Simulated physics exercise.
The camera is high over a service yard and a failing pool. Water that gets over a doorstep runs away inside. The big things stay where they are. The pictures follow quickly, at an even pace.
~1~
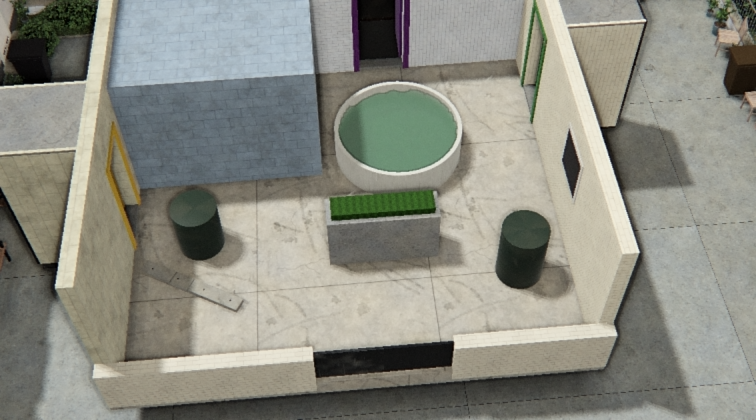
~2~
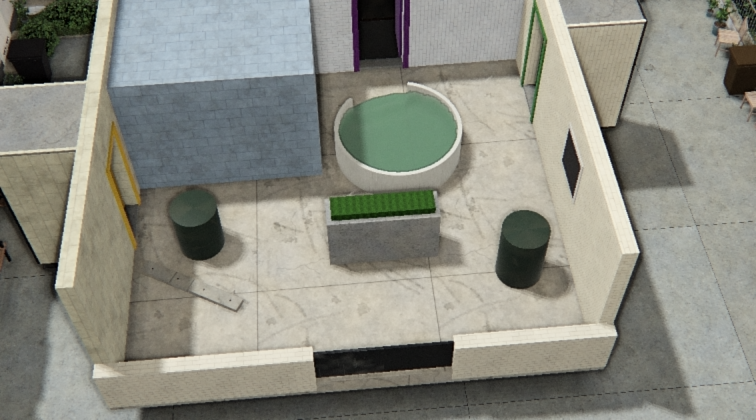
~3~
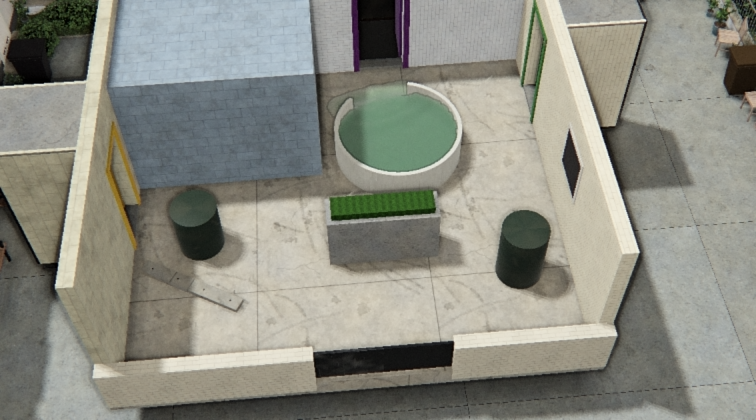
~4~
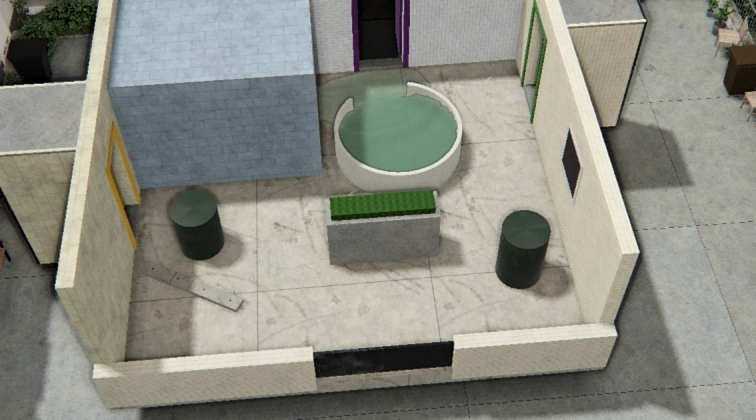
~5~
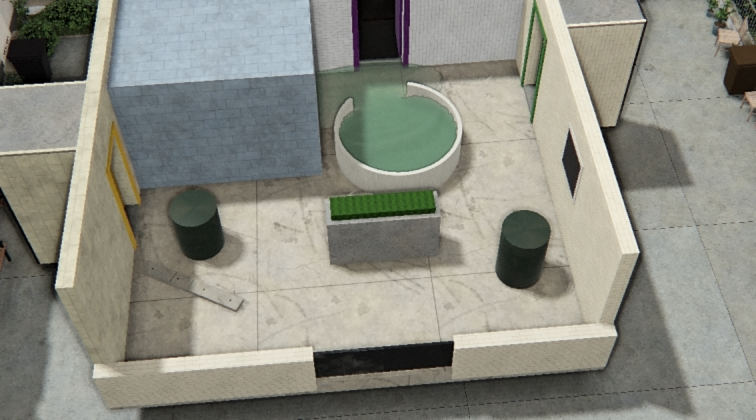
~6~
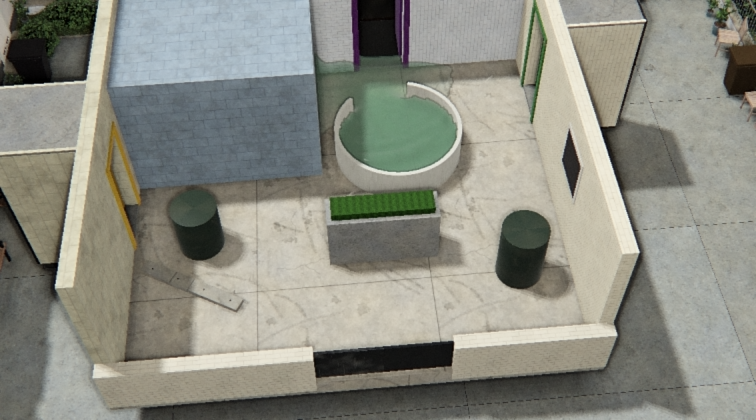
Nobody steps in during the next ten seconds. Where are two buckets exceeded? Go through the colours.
One by one: The green door holds within the limit; the purple door floods; the yellow door holds within the limit.
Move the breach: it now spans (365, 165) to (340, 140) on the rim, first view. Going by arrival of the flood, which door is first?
First comes the yellow-painted one.
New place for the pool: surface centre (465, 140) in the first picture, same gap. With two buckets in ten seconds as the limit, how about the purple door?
In short: The purple door goes over.
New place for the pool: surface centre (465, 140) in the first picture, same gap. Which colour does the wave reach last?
That is the yellow door.
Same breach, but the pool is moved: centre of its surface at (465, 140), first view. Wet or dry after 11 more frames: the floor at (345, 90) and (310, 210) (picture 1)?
In turn: Awash, not flooded.
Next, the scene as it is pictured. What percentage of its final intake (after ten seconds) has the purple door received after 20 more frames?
Some 70 per cent.
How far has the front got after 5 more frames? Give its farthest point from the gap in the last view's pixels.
I would point to (508, 65).
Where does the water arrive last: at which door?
It is the door marked yellow.
A moment on, water covers 10 % of the floor; the green door not reached, the purple door far over two buckets in, the yellow door not reached.
Next, water covers 15 % of the floor; the green door not reached, the purple door far over two buckets in, the yellow door not reached.
Then, water covers 30 % of the floor; the green door wet at the sill, nothing in, the purple door far over two buckets in, the yellow door not reached.
Later, water covers 50 % of the floor; the green door under two buckets in, the purple door far over two buckets in, the yellow door not reached.
In the end, water covers 75 % of the floor; the green door under two buckets in, the purple door far over two buckets in, the yellow door wet at the sill, nothing in.
